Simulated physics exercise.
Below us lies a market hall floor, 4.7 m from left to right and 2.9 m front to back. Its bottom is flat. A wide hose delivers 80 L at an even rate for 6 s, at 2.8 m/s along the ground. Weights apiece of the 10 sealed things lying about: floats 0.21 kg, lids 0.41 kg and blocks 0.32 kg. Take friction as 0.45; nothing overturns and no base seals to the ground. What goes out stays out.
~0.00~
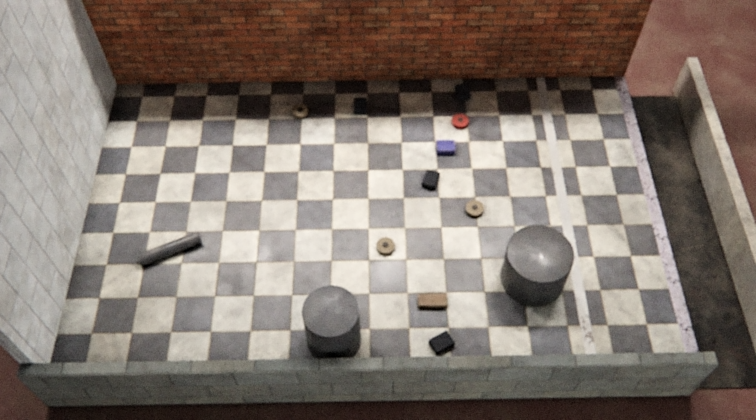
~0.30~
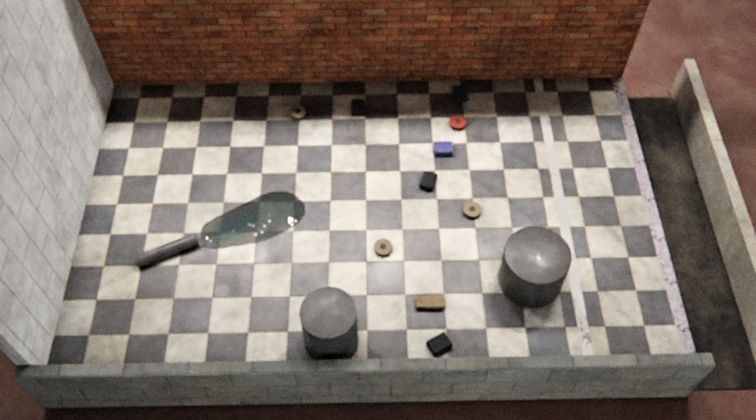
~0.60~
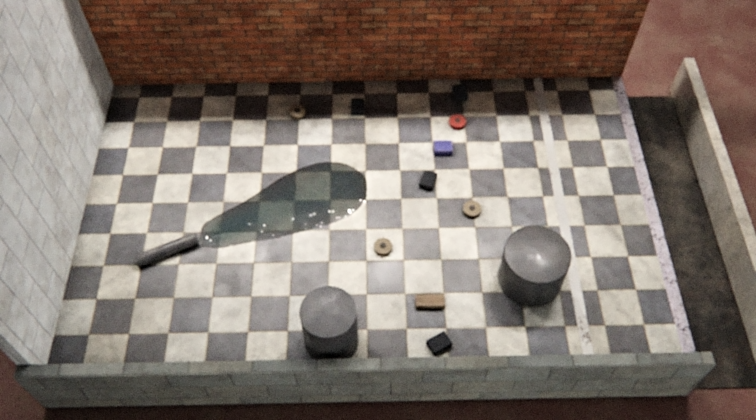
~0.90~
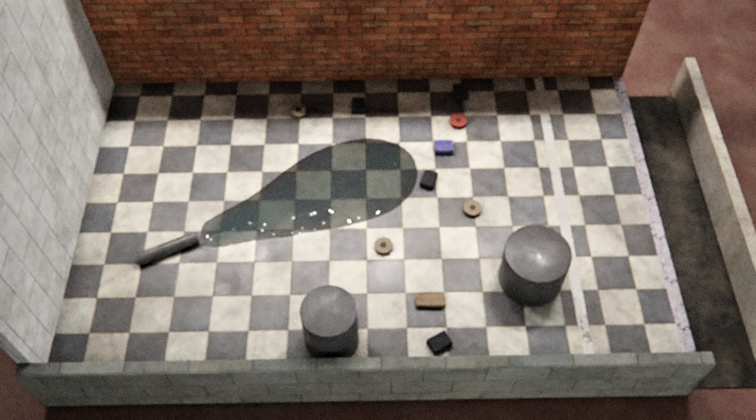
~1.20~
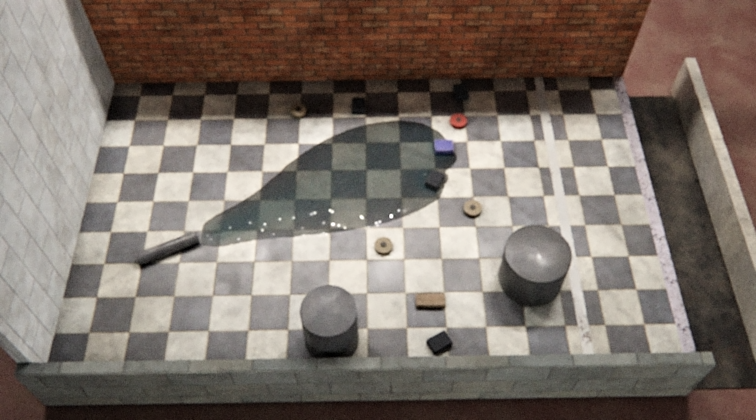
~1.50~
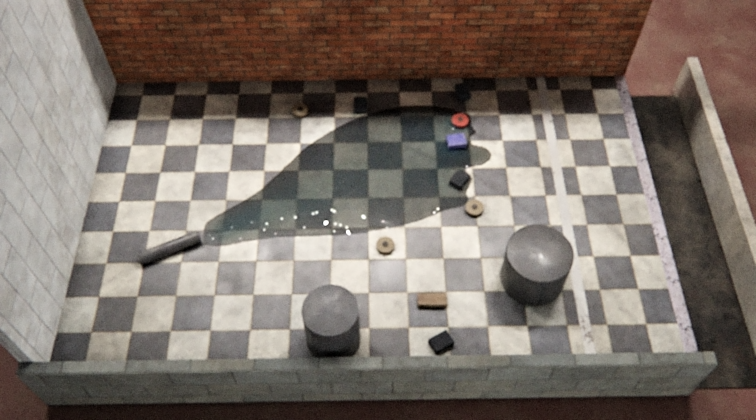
A checkered market hall floor, bordered by a brick wall at the back and pale walls at the left and front, is seen from high above. Two grey cylinders stand near the front, a dark hose lies at left, and tan rings, black blocks, a brown block, a blue block and a red lid are scattered about. Water spreads from the hose rightward and toward the back, reaching the blue and black blocks and nudging them slightly right.
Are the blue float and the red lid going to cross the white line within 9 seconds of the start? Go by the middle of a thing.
The blue float crosses, the red lid passes.
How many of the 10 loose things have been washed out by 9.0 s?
By then 3.
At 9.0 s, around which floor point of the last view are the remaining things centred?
Around (415, 210).
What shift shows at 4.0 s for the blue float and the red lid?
About 140 and 50 cm.
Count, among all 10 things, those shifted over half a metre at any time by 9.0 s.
I count 4.
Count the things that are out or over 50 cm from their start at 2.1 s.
I count 2.
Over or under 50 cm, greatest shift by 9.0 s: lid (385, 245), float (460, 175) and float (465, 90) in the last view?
In that order: Less, more, over.
After 2.1 s the blue float is near (504, 122), 0.6 m from its start, aground; the red lid is near (472, 113), 0.1 m from its start, aground; 0 of 10 are over the mark; 0 afloat.
After 4.0 s the blue float is near (586, 91), 1.5 m from its start, aground; the red lid is near (506, 92), 0.5 m from its start, aground; 2 of 10 are over the mark; 1 afloat.
After 6.3 s the blue float has gone out; the red lid is near (580, 86), 1.2 m from its start, afloat; 3 of 10 are over the mark; 1 afloat.
After 9.0 s the blue float has gone out; the red lid has gone out; 3 of 10 are over the mark; 0 afloat.
